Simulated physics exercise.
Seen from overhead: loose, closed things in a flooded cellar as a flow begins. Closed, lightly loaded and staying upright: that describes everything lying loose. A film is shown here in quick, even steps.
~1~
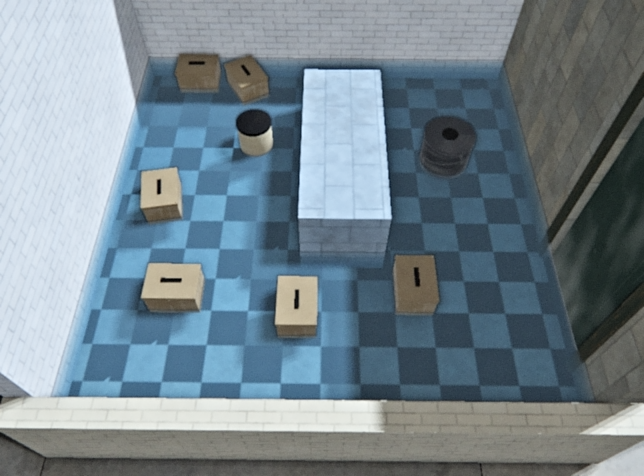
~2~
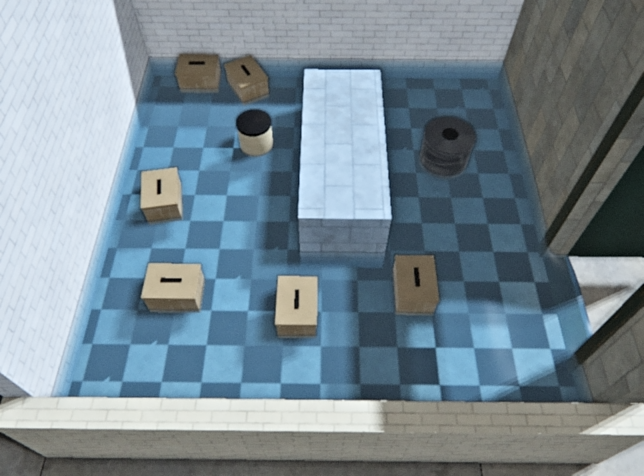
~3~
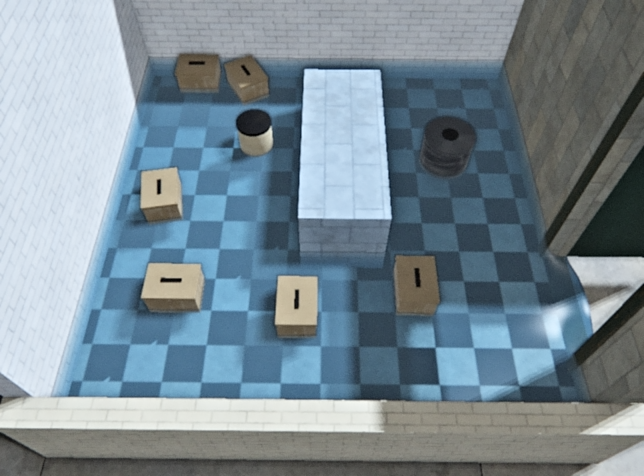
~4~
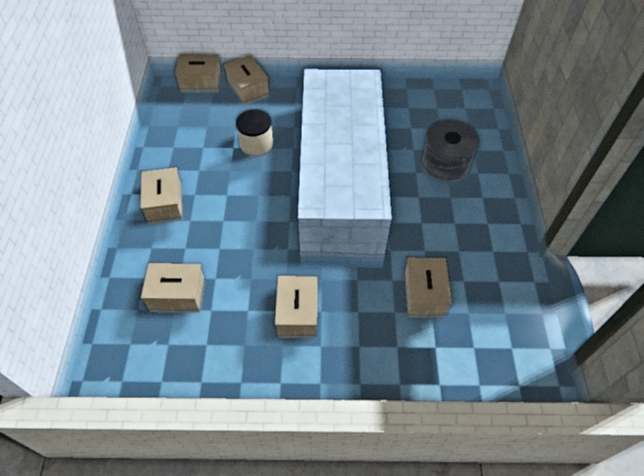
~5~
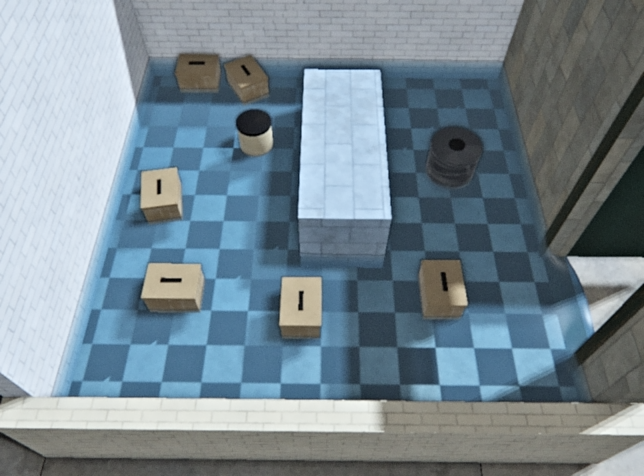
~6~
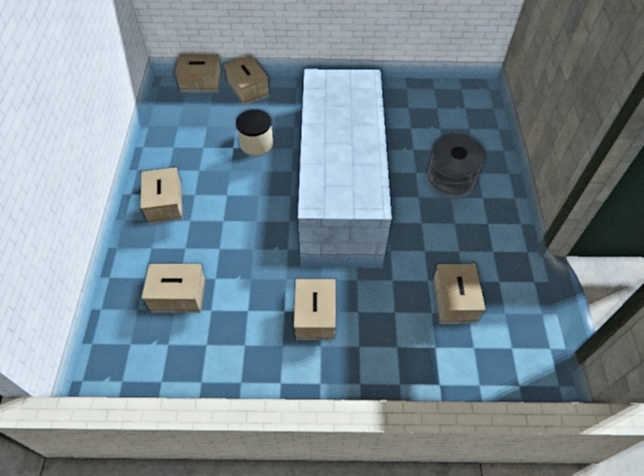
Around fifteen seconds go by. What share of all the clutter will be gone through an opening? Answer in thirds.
One to two thirds.
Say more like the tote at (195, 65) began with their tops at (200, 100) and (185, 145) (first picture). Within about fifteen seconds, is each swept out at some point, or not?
In that order: Inside, left behind.
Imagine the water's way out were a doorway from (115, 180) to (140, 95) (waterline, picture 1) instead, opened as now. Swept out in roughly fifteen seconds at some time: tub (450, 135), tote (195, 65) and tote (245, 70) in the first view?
Retained, lost, lost.
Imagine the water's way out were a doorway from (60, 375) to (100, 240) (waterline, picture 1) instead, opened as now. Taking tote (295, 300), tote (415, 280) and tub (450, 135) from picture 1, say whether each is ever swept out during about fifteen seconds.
Escapes, escapes, remains.
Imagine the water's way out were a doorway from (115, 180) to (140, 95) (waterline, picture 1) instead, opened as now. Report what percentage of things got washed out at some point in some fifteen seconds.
Roughly 90 %.
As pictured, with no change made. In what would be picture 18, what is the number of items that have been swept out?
2.
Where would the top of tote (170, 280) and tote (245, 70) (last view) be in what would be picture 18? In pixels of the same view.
About (266, 323) and (299, 68).
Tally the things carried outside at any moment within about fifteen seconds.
The figure is 3.
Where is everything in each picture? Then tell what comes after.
The first frame shows a tote at (417, 278) floats; a tub at (450, 135), afloat; 0 of 8 have shifted.
The second frame shows a tote at (417, 278), afloat; a tub at (450, 135) floats; 0 of 8 have shifted.
The third frame shows a tote at (417, 278), afloat; a tub at (450, 135) floats; 0 of 8 have shifted.
The fourth frame shows a tote at (429, 280) floats, close to its start; a tub at (453, 138), afloat, close to its start; 1 of 8 have shifted.
The fifth frame shows a tote at (444, 282), afloat, close to its start; a tub at (457, 145) floats, close to its start; 2 of 8 have shifted.
The sixth frame shows a tote at (461, 286), afloat, a stride from its start; a tub at (459, 153) floats, close to its start; 3 of 8 have shifted.
A moment on, 0 of 8 are out; 8 afloat.
Next, 2 of 8 are out; 6 afloat.
Later, 3 of 8 are out; 5 afloat.
In the end, 3 of 8 are out; 5 afloat.
